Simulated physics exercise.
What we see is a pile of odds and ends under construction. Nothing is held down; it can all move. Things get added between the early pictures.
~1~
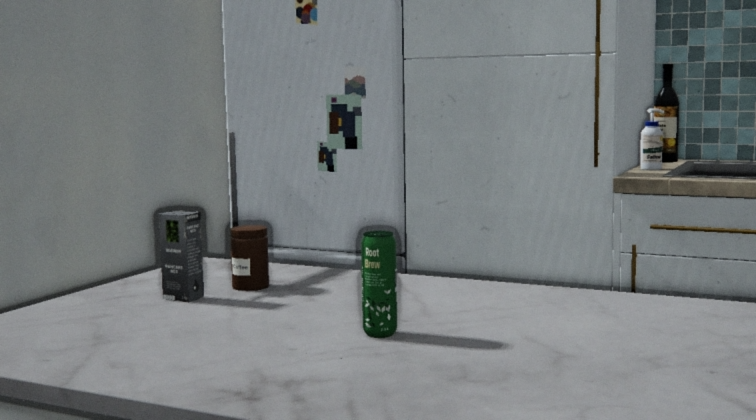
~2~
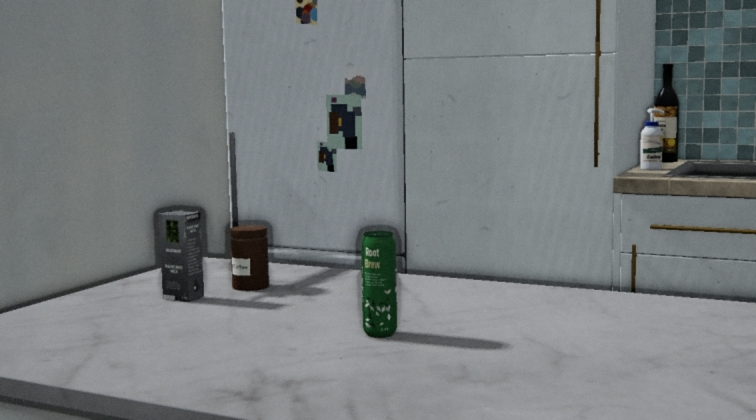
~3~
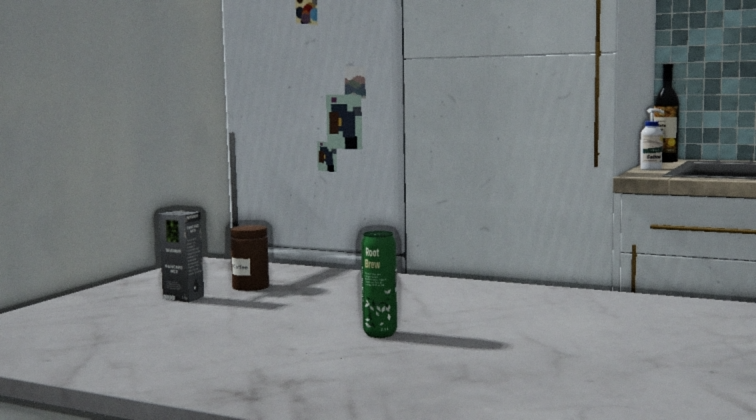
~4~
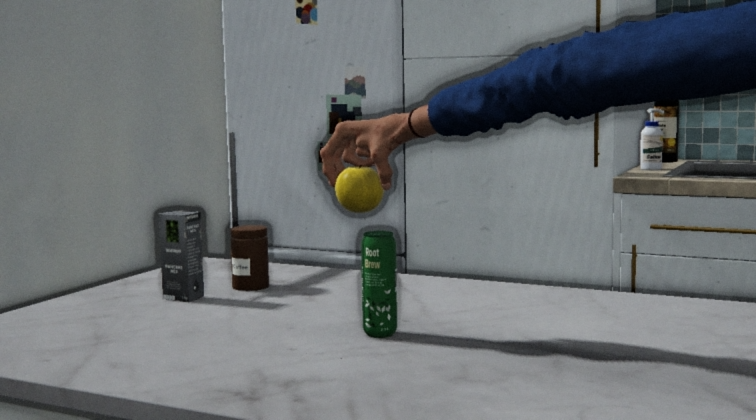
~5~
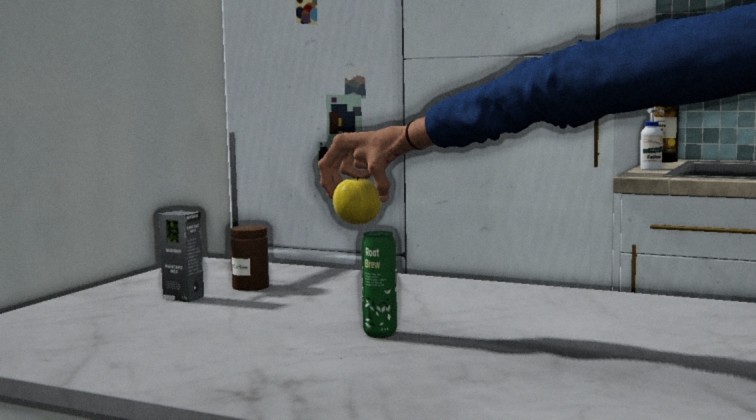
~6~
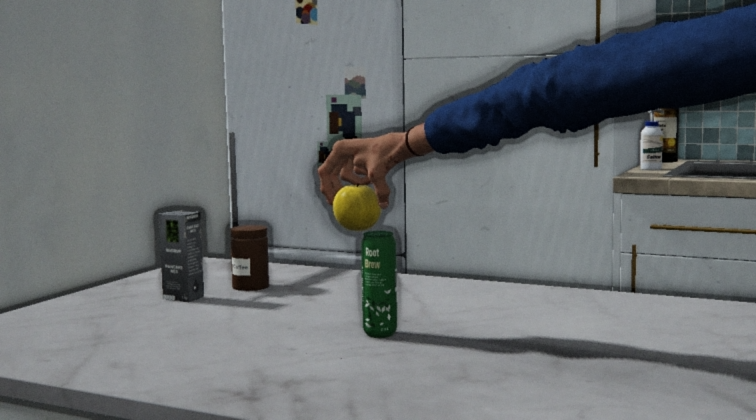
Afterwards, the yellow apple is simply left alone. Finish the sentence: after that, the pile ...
The pile collapses.
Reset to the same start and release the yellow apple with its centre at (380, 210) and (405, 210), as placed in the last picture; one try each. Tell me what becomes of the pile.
Well, on the first go it stays steady, and on the second it tumbles down.
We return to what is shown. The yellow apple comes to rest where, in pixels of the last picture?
Roughly pixel (314, 304) in the last picture.
Then, 0.40 s past the last view, yellow apple now fallen.
Then, 0.50 s past the last view, things are still on the move.
Then, 0.70 s past the last view, as before.
Then, 1.80 s past the last view, nothing new.
Finally, fallen, yellow apple; the other 3 still in place. Final places as the last picture's camera would see them, yellow apple near (315, 304). The pile loses its balance.
